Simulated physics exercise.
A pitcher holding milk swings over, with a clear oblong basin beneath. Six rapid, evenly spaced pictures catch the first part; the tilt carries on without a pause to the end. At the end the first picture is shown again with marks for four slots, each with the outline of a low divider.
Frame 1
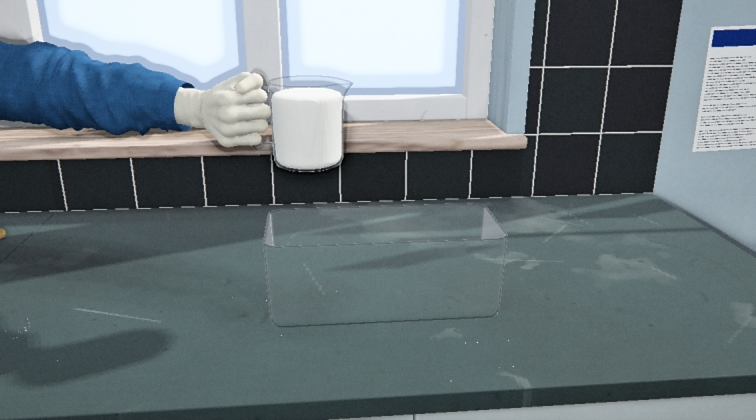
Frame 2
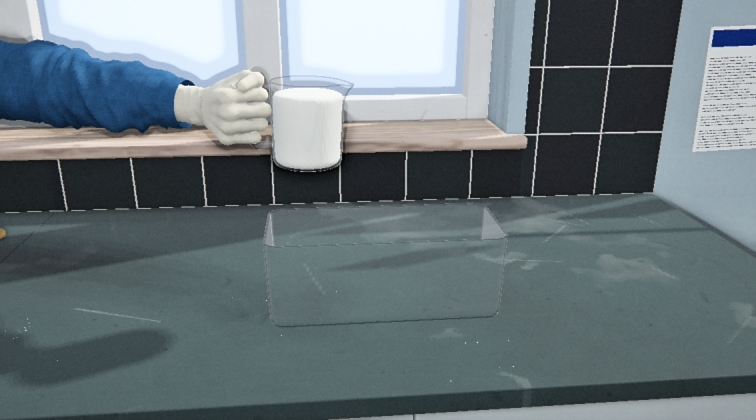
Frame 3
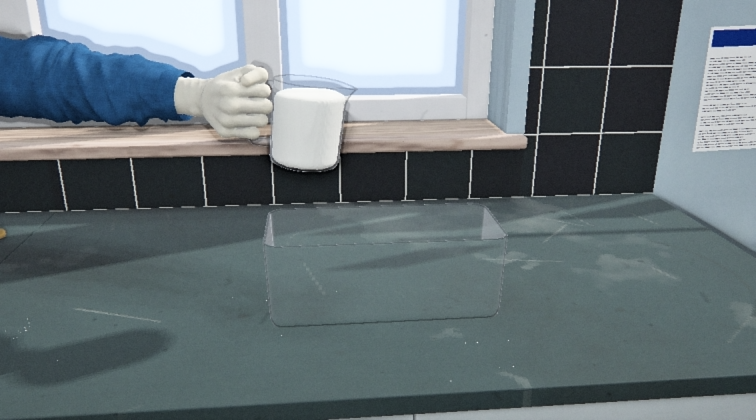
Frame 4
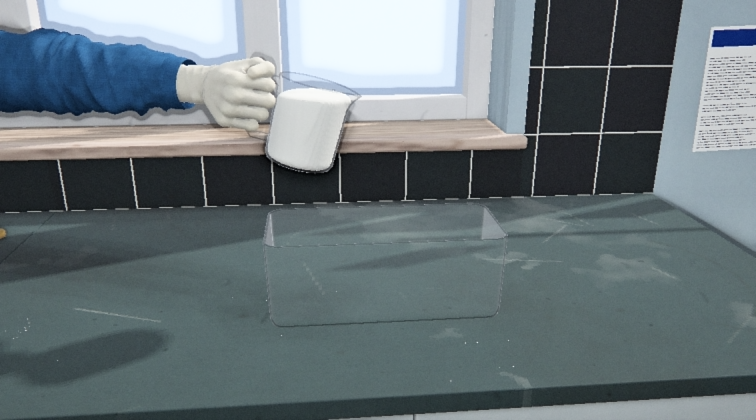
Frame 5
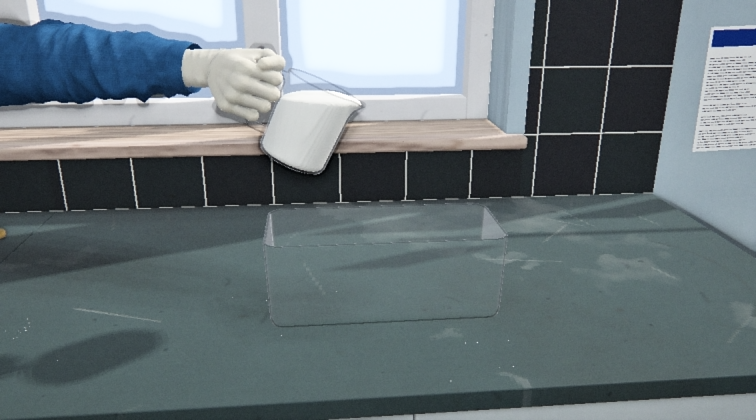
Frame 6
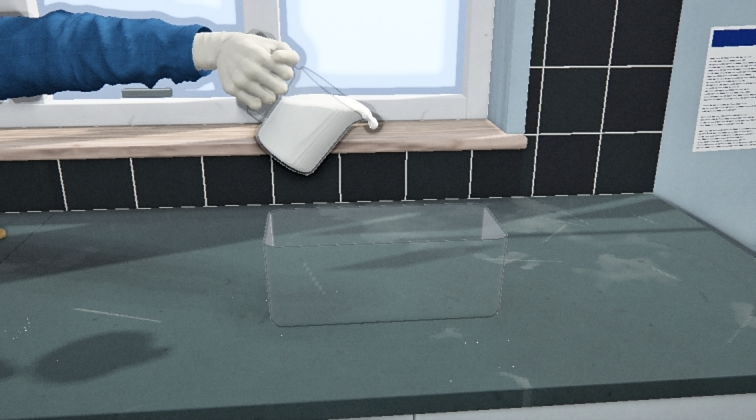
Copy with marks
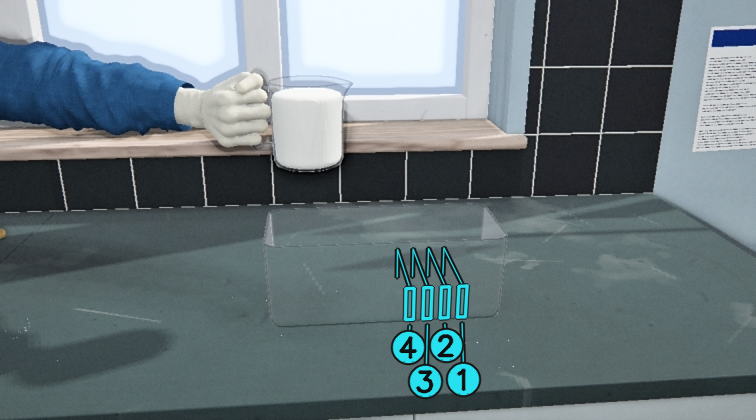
On a dark counter by a window, a gloved hand held a clear pitcher of milk above a see-through basin, then tilted it to the right until a little milk slipped over the lip.
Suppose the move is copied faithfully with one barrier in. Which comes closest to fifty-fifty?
4 beats the others.
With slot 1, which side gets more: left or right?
The left one.
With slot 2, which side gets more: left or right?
More ends on the left.
On the marked copy, 1 at (462, 323); 2 at (444, 323); 3 at (427, 324); 4 at (409, 325).
Choosing 1, about 94 % ends left of the wall and 5 % right of it.
Choosing 2, about 93 % ends left of the wall and 4 % right of it.
Choosing 3, about 86 % ends left of the wall and 10 % right of it; 3 % is lost outside.
Choosing 4, about 47 % ends left of the wall and 51 % right of it.
